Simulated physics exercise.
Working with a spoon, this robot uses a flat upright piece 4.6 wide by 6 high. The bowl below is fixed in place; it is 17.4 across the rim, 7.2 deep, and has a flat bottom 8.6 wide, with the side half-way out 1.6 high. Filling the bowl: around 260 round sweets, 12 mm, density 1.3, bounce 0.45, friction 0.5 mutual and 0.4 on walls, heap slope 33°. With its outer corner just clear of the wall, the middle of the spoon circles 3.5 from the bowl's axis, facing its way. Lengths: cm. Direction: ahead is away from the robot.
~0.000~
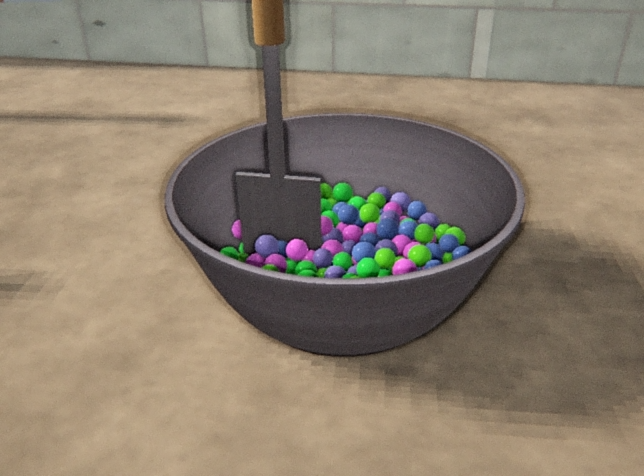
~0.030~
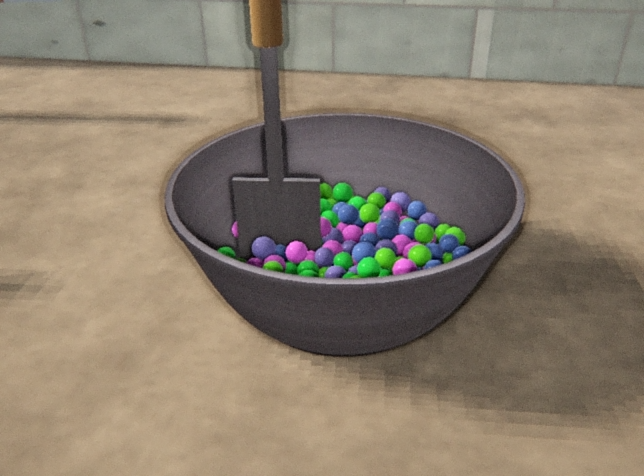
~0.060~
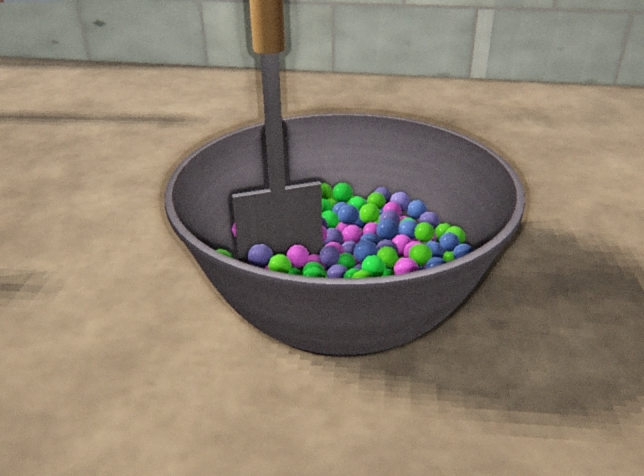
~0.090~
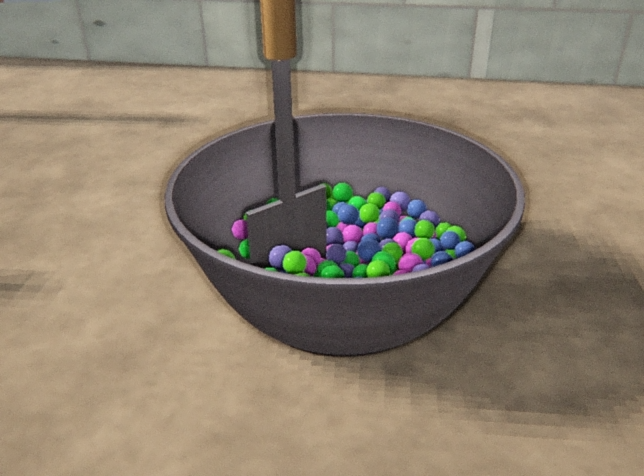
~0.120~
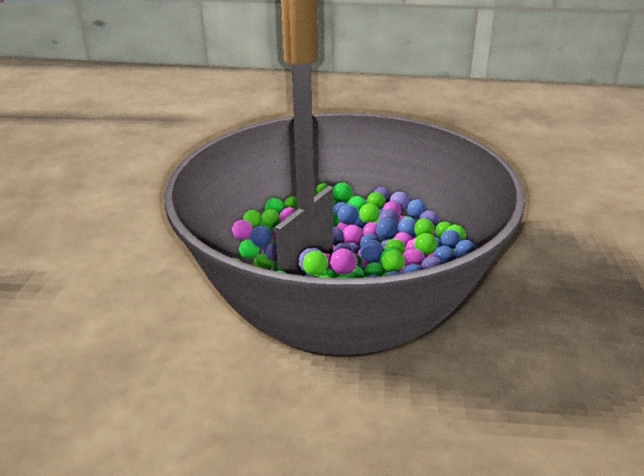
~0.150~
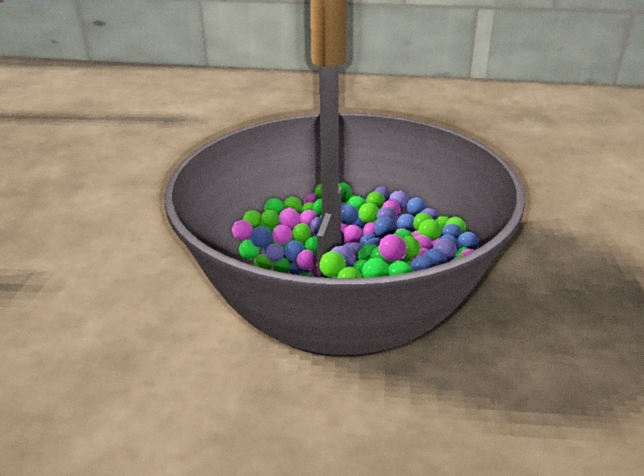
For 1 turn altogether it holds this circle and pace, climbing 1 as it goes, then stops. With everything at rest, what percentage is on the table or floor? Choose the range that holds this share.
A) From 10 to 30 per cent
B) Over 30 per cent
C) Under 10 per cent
Answer: C.
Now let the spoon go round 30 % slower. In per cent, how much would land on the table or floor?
Then roughly 0 %.
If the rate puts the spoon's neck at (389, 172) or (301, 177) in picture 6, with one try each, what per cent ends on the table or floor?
About 20 % for one try and about 0 % for the other, in order.
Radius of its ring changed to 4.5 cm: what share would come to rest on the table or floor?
It would be close to 5 per cent then.
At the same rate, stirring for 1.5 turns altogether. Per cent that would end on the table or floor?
Then about 5 per cent.
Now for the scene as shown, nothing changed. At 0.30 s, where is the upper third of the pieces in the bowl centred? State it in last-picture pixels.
Around pixel (440, 184).
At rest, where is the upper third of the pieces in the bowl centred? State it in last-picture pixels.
I'd put it at about (269, 256).
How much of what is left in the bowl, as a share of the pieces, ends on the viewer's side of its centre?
Roughly 60 per cent.
After 0.30 s, 192° round, highest piece 10 above the table; 253 in the bowl, 4 in flight or on the tool.
After 0.45 s, 295° round, highest piece 9 above the table; 243 in the bowl, 9 on the table or floor, 5 in flight or on the tool.
After 0.73 s, 0° round, highest piece 8 above the table; 241 in the bowl, 16 on the table or floor.
After 1.43 s, 0° round, highest piece 6 above the table; 241 in the bowl, 16 on the table or floor.
In the end, 241 in the bowl, 16 on the table or floor. That is 6 % on the table or floor.
